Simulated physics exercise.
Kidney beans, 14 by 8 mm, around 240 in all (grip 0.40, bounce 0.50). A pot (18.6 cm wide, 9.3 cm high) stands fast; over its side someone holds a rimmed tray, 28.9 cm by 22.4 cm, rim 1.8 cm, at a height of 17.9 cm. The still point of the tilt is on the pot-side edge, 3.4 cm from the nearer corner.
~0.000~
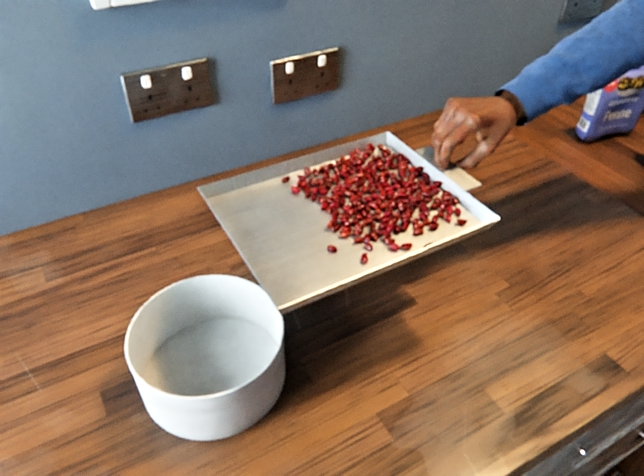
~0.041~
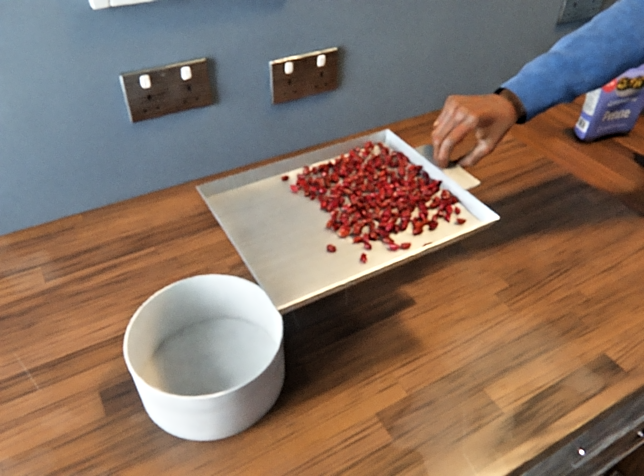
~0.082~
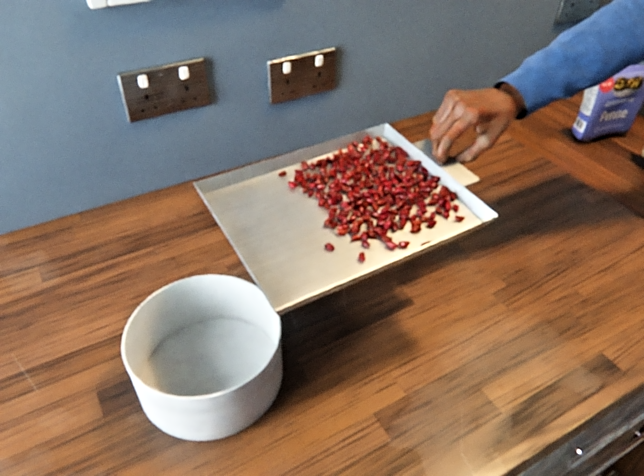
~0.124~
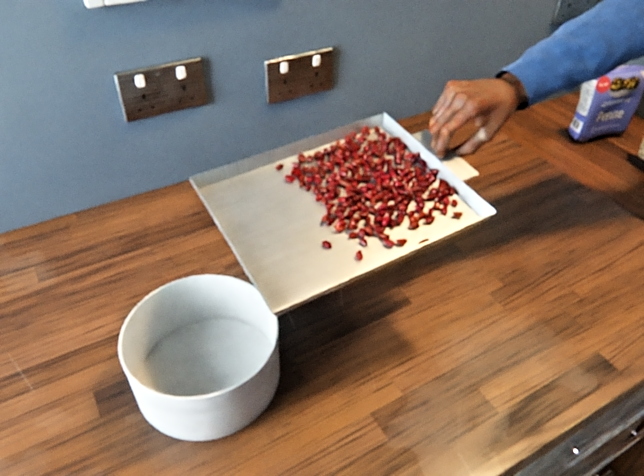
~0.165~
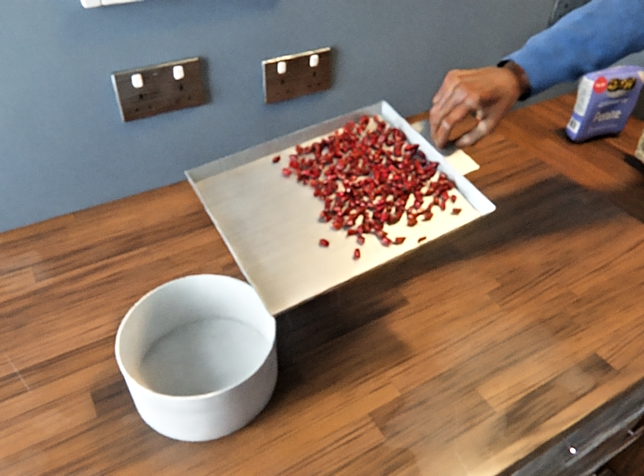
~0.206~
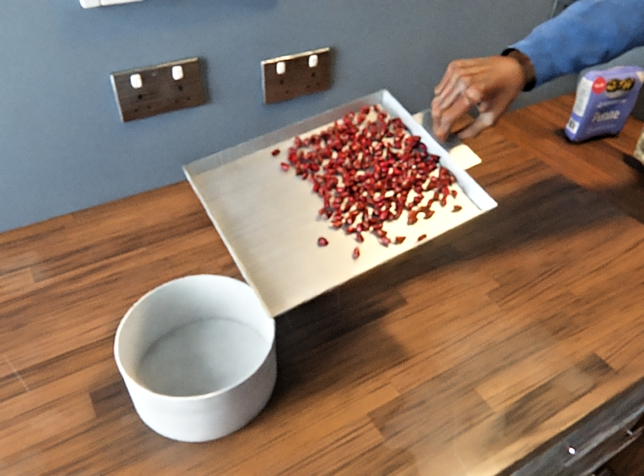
A hand in a blue sleeve gradually raised the right side of a shallow metal tray of dark red beans, tilting it toward a white pot on the wooden counter, while the beans stayed bunched together.
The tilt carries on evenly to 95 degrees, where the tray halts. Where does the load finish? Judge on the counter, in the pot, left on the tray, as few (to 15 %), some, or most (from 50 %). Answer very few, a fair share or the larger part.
Counter the larger part, pot very few, tray very few.
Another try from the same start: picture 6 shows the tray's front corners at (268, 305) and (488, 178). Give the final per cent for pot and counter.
Pot 75, counter 25.
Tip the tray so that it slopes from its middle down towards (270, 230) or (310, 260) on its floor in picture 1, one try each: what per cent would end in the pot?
Some 55 and 15 per cent.
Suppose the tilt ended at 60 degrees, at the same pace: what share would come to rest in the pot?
Then about 0 per cent.
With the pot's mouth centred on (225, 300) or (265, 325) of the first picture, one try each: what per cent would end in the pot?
About 0 and 30 per cent.
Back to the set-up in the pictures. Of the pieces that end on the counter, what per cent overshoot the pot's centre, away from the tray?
About 40 per cent.
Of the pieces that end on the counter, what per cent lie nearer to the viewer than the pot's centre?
Roughly 100 per cent.
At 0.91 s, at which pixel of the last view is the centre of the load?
At about (299, 405).
Then, at 0.63 s, tilt 53 degrees; the tray holds 100 %, the pot 0 %.
Then, at 0.91 s, tilt 79 degrees; the tray holds 25 %, the pot 0 %.
After 1.29 s, tilt 95 degrees; the tray holds 0 %, the pot 0 %.
In the end, at 2.5 s, counter 100 %, pot 0 %, tray 0 %.
